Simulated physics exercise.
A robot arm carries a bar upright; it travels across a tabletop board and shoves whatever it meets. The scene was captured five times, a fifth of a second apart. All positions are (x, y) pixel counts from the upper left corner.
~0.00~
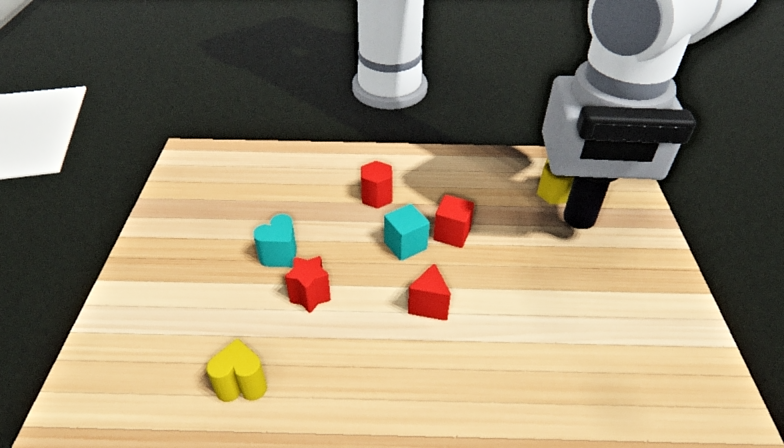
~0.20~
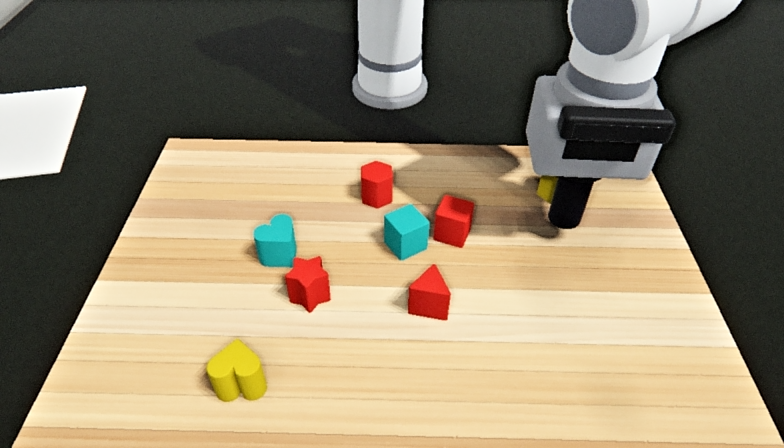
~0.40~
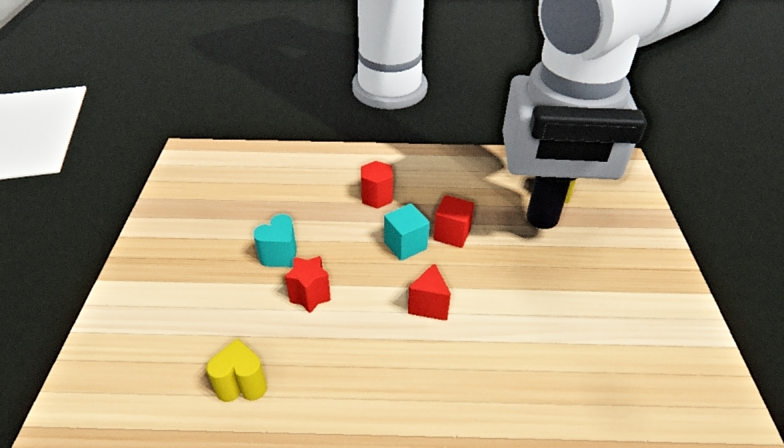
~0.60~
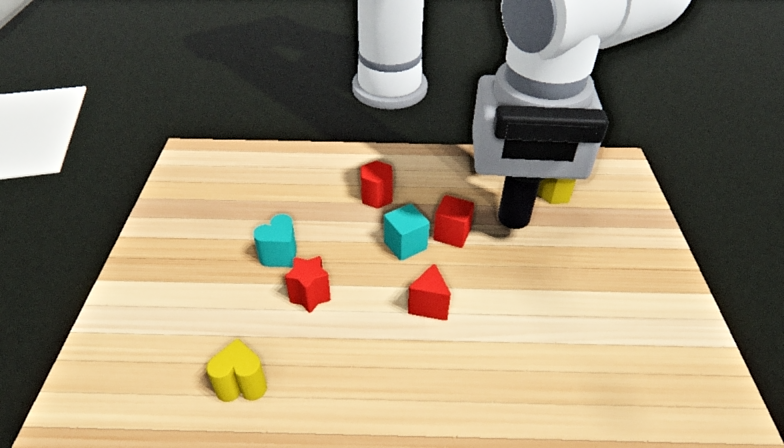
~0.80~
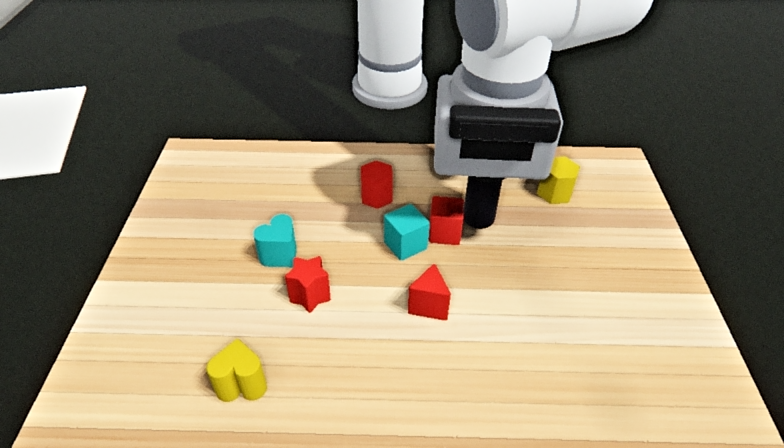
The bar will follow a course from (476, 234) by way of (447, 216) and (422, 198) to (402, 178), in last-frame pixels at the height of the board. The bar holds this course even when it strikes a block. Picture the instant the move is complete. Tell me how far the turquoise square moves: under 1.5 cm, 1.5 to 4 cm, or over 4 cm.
Answer: Less than 1.5 cm.
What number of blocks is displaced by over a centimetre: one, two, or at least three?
One block moves more than 1 cm.
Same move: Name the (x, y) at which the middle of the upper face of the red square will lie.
Final place: (421, 200).
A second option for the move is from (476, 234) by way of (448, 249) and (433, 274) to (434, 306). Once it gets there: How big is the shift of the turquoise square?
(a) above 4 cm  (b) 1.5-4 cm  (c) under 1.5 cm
Answer: B.
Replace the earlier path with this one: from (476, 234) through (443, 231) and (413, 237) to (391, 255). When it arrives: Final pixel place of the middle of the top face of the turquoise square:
At pixel (323, 239).
On the path given first. One third of the way, bar (448, 201); turquoise square (403, 219); red square (423, 201), turned 50° anticlockwise.
Two thirds of the way, bar (422, 182); turquoise square (402, 219); red square (421, 200), turned 50° anticlockwise.
At the end, bar (403, 164); red six-sided block in place; turquoise square (402, 219); red square (421, 200), turned 50° anticlockwise.
